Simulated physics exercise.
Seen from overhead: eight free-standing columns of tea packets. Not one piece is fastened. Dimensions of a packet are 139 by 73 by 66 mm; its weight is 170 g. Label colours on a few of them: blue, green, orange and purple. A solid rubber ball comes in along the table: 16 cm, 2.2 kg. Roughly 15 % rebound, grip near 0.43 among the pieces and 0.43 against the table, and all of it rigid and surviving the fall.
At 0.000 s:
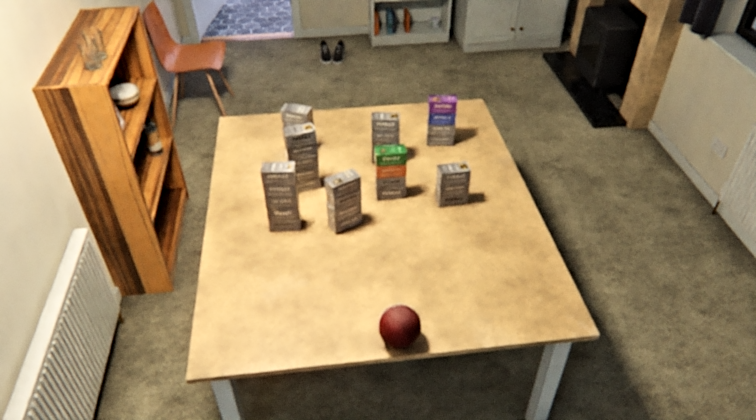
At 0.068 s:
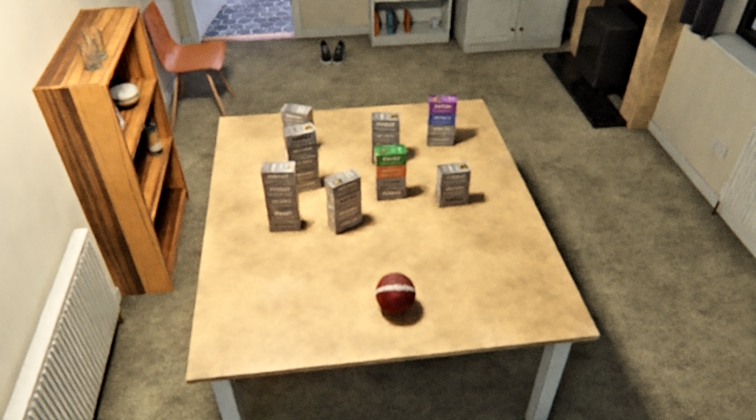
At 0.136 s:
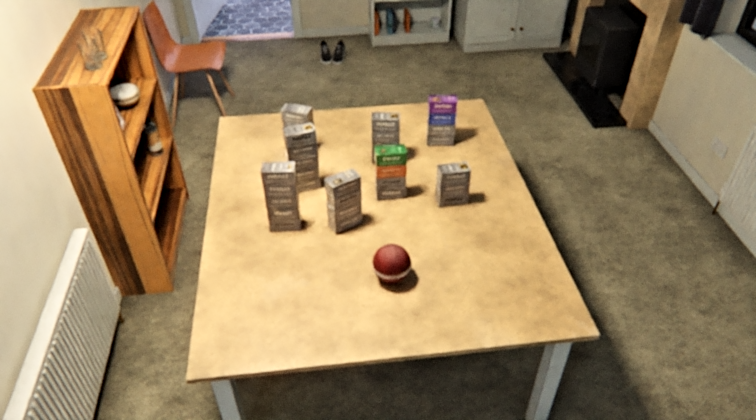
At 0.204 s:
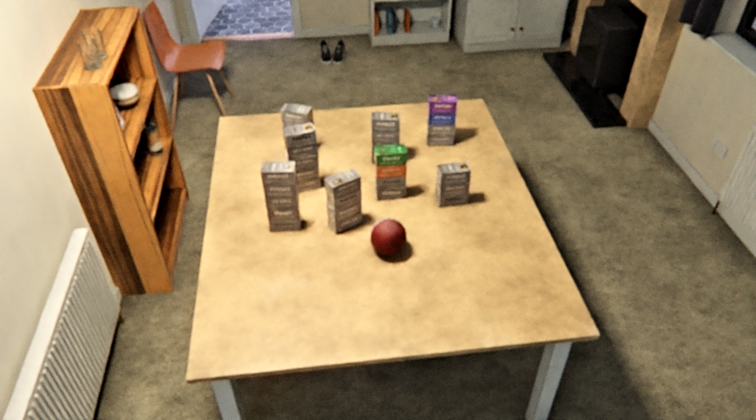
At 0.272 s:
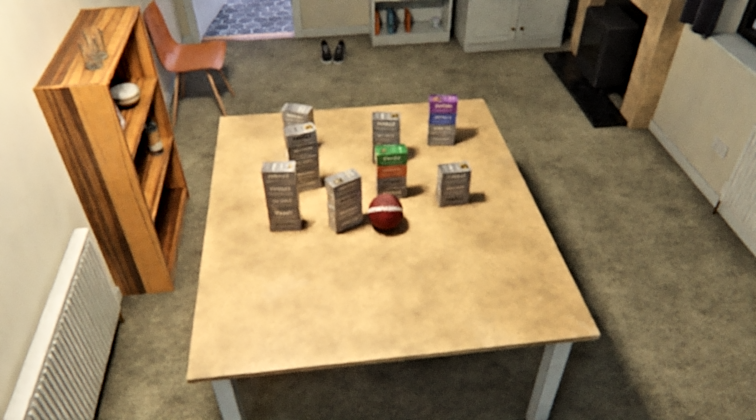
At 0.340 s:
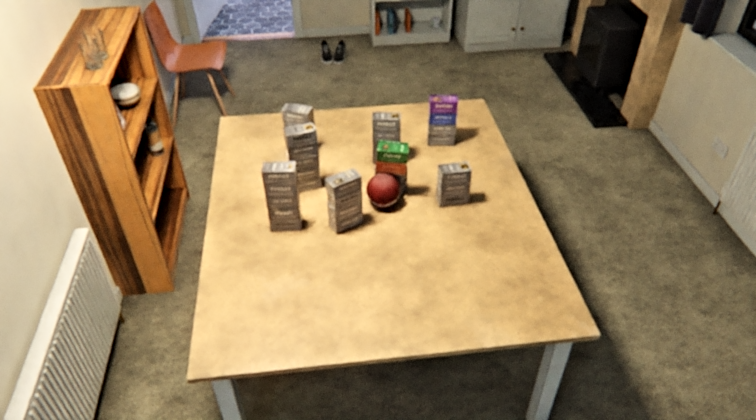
A dark red ball rolled up a wooden table from the near edge toward several upright stacks of small packets, then bumped into the stack with the green top, which leaned slightly backward.
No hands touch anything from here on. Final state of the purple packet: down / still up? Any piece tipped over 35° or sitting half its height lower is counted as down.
Still up.
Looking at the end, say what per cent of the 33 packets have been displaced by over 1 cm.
Shifted fraction is 25 per cent.
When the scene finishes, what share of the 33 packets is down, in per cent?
Roughly 20 percent.
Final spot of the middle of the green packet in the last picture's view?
Resting position, last image: About (410, 184).
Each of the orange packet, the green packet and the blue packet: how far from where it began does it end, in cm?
Displacements: Orange = 20, green = 22, blue = 0 (cm).
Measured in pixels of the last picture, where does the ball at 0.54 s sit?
(372, 149) or so.
After 0.42 s, ball still moving; 2 of the 33 packets down; purple packet unmoved; green packet 42° from how it stood.
After 0.54 s, ball still moving; 2 of the 33 packets down; purple packet unmoved; green packet 71° from how it stood, 8 cm lower.
After 0.72 s, ball still moving; 6 of the 33 packets down; purple packet unmoved; green packet on its side.
In the end (1.4 s), ball rolling away; 6 of the 33 packets down; purple packet unmoved; green packet on its side; orange packet 42° from how it stood, 9 cm lower. From the last view, middles, purple packet near (443, 104), green packet near (410, 184).
